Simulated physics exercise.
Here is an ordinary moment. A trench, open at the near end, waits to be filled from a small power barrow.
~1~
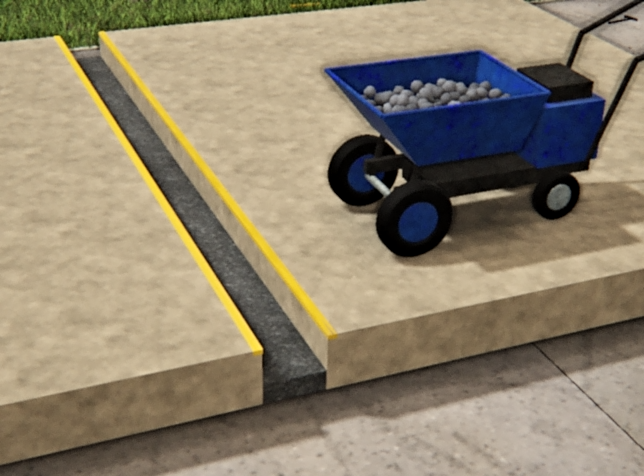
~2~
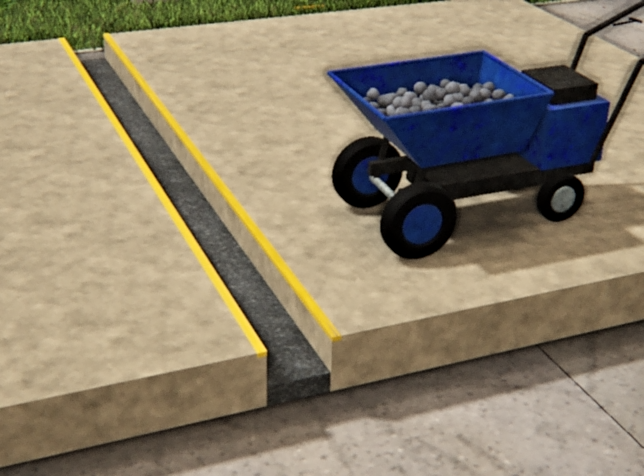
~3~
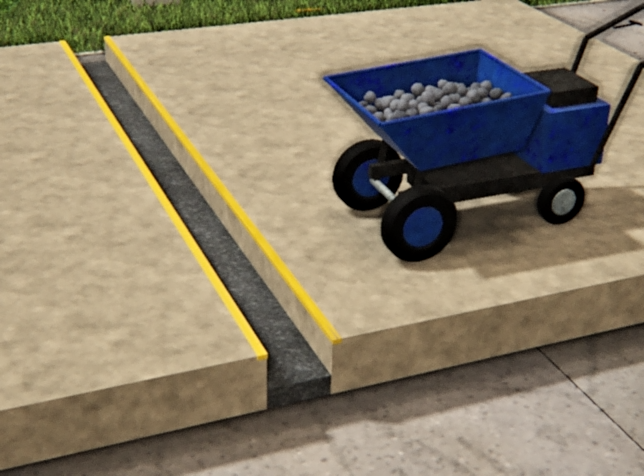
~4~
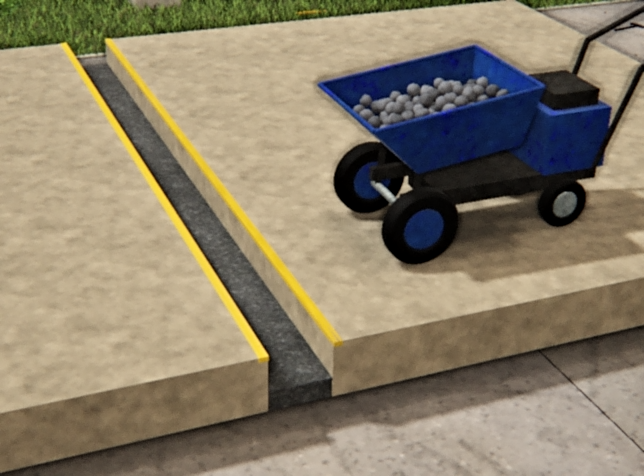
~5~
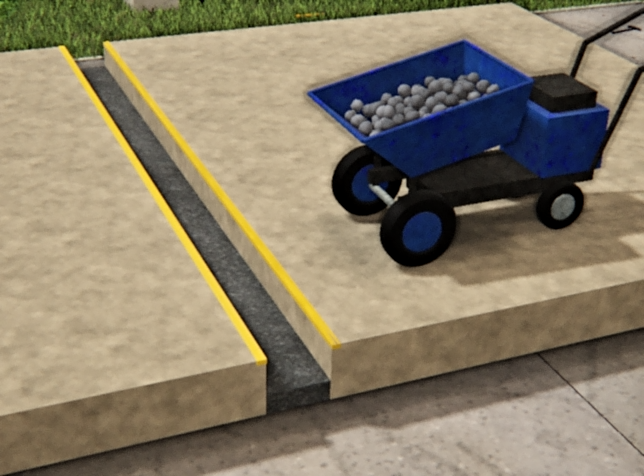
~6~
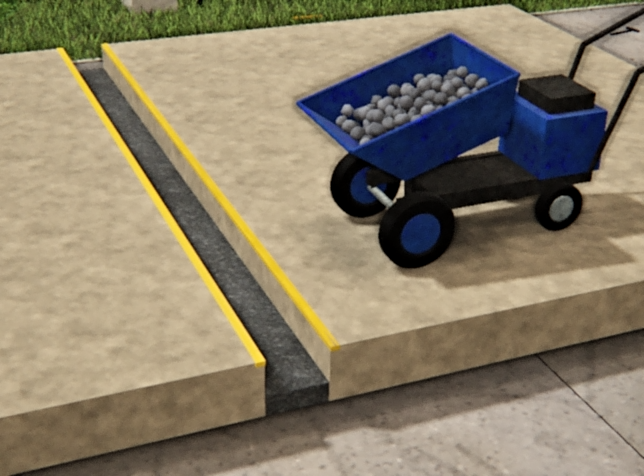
A blue power barrow loaded with round grey cobbles stands on a raised tan slab, seen from above at an angle, with grass behind and pale paving in front. To its left, a narrow, dark-bottomed trench edged in yellow runs between two slabs, open at the near end. The barrow's skip starts level, then tilts steadily forward and down to the left, while the view shifts very slightly.
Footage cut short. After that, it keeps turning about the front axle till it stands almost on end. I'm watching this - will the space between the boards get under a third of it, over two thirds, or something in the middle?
I expect a trench portion higher than two thirds.
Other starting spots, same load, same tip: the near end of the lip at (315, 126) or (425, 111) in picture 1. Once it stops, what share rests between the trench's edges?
You'd get around 0 in a hundred, then 50 in a hundred.
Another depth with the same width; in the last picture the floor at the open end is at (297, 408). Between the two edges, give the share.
The share would be around 90 per cent.
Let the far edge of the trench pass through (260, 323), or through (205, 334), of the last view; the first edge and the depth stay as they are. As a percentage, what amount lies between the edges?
First case 60 %, second case 90 %.
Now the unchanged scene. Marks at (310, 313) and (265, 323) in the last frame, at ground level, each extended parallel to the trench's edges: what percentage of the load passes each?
The first gives 90 %, the second 30 %.
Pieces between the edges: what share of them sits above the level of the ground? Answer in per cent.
10 per cent, near enough.
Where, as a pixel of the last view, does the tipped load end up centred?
Resting centre, last picture - approx. (238, 283).
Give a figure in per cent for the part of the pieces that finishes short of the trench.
Roughly 5 in a hundred.
Just after the last frame, skip tipped steeply; every one in the skip.
A moment on, skip tipped right over; roughly two thirds in the skip; just a few short of the trench; roughly a third in or heaped over the trench.
Further on, skip tipped right over; about a tenth in the skip; about a tenth short of the trench; the larger part in or heaped over the trench; just a few beyond it.
When it is over, skip tipped right over; about a tenth in the skip; about a tenth short of the trench; the larger part in or heaped over the trench; just a few beyond it.
